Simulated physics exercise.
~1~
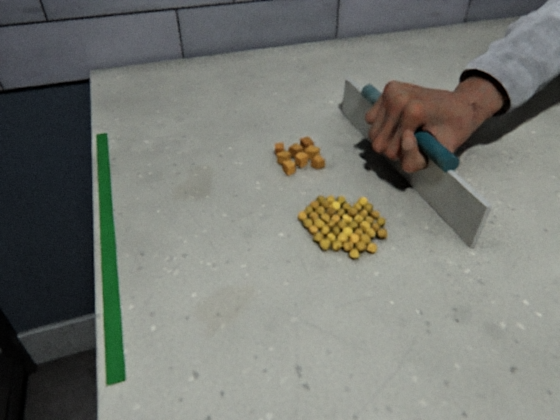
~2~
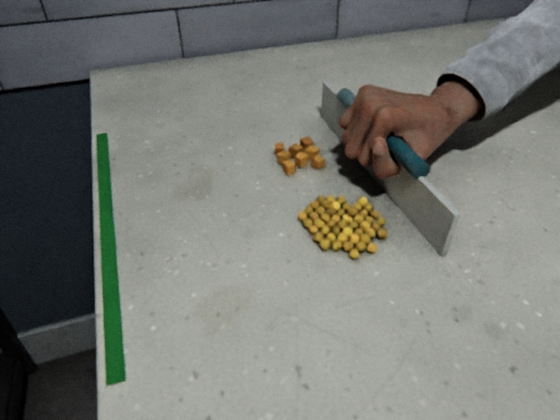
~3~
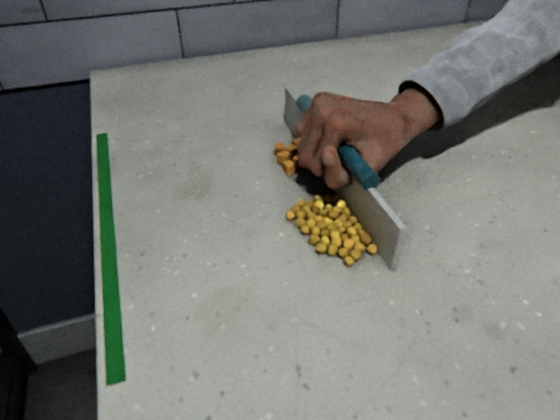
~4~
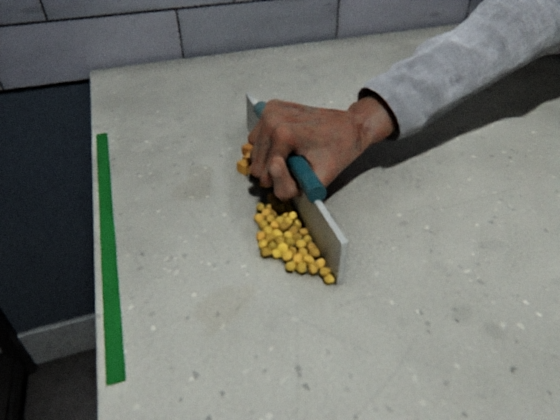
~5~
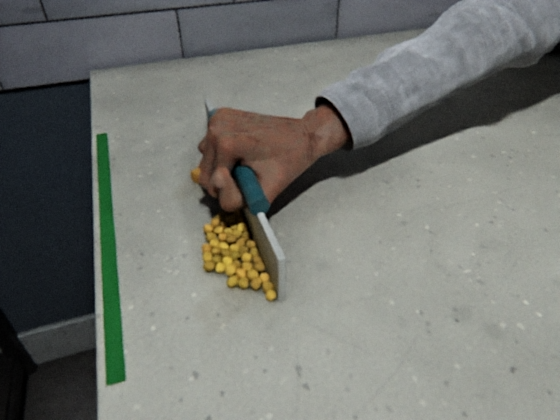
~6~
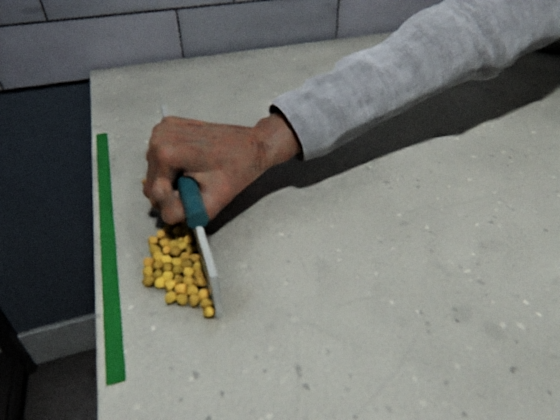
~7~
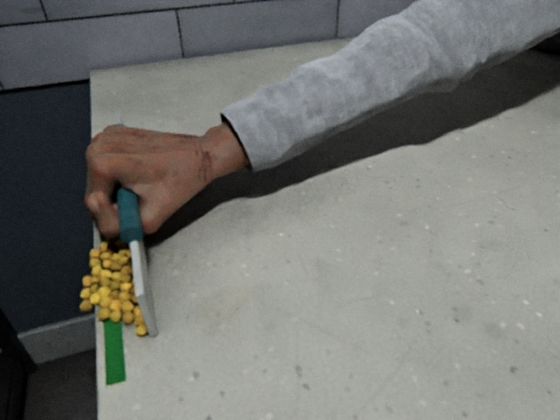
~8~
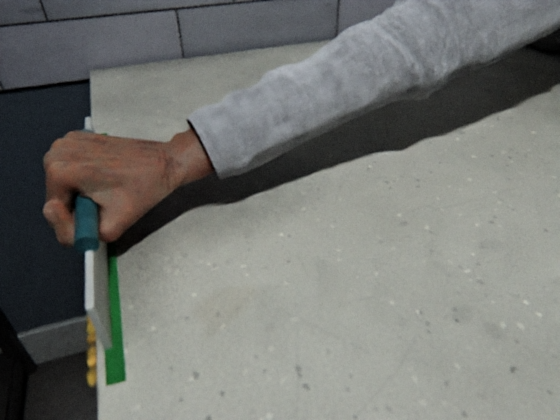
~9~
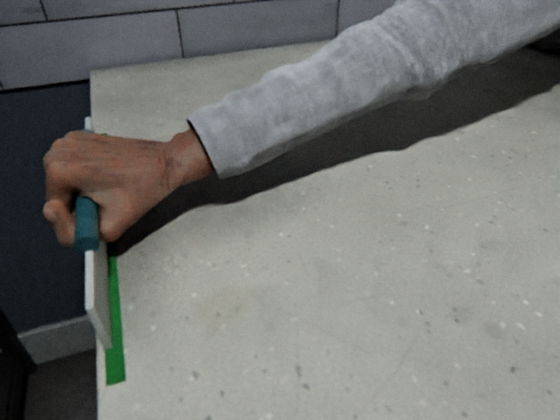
We see a hand in a grey sleeve push a wide scraper leftward across a pale speckled tabletop, gathering a few orange cubes and a pile of yellow pieces, until it stops at the green tape along the edge and both piles go over.
